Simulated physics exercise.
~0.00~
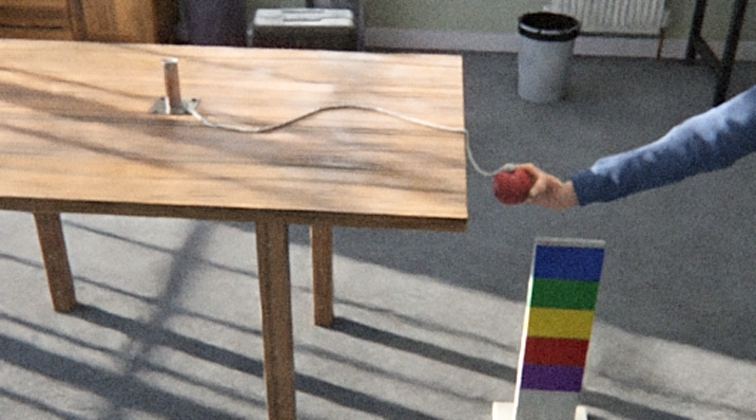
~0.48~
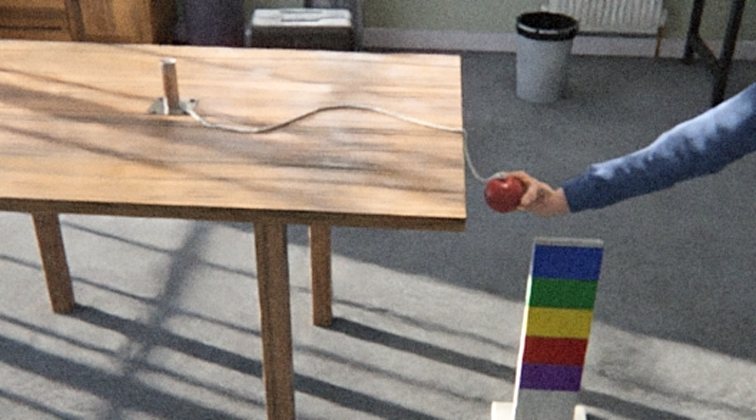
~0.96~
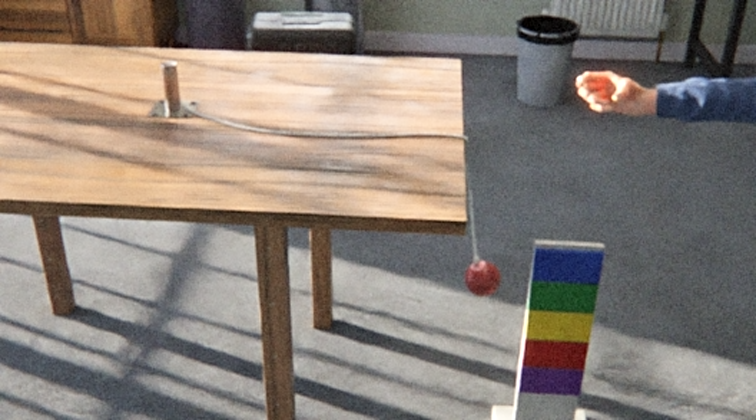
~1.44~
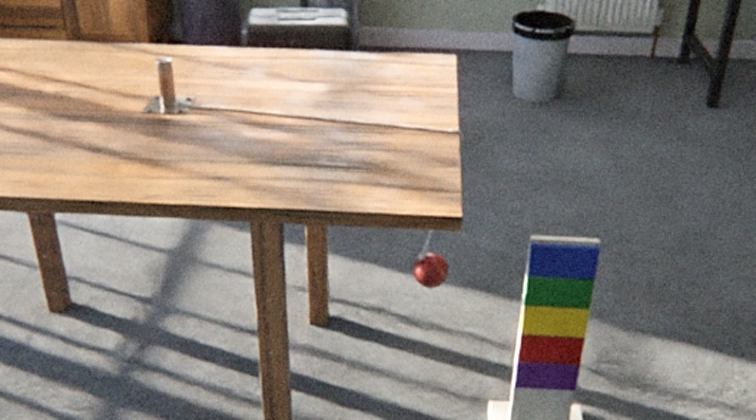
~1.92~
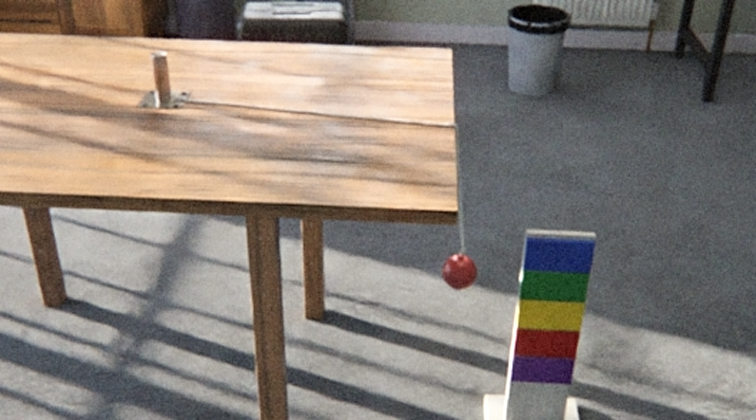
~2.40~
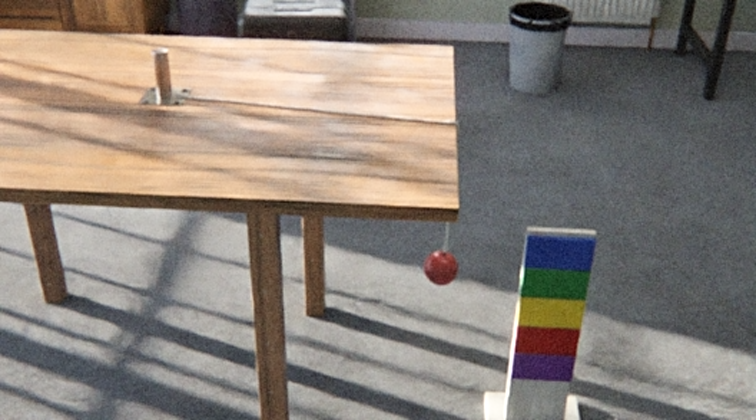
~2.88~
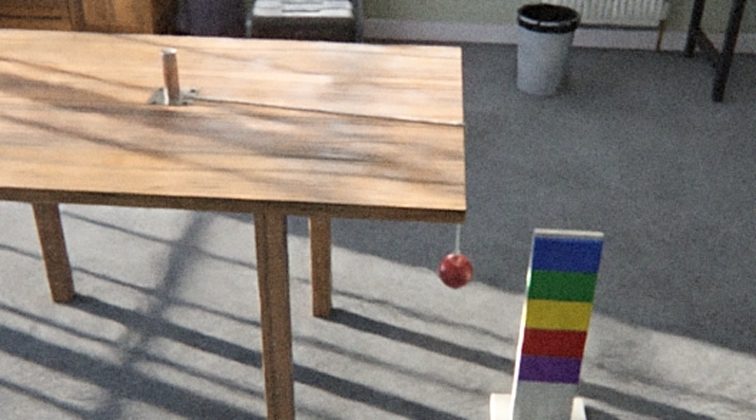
A red apple, held by a blue-sleeved hand at the right, is tied to a pale cord that runs in loose curves across a wooden table to an upright post. The slightly swaying view looks down on a sunlit, grey-carpeted room, with a bin behind and a board banded blue, green, yellow, red and purple at the lower right. The hand shifts slightly left, then lets go and draws back. The apple drops past the table edge, and the cord pulls straight. It swings left under the table, then right, and sways less, ending hanging level with the green band.
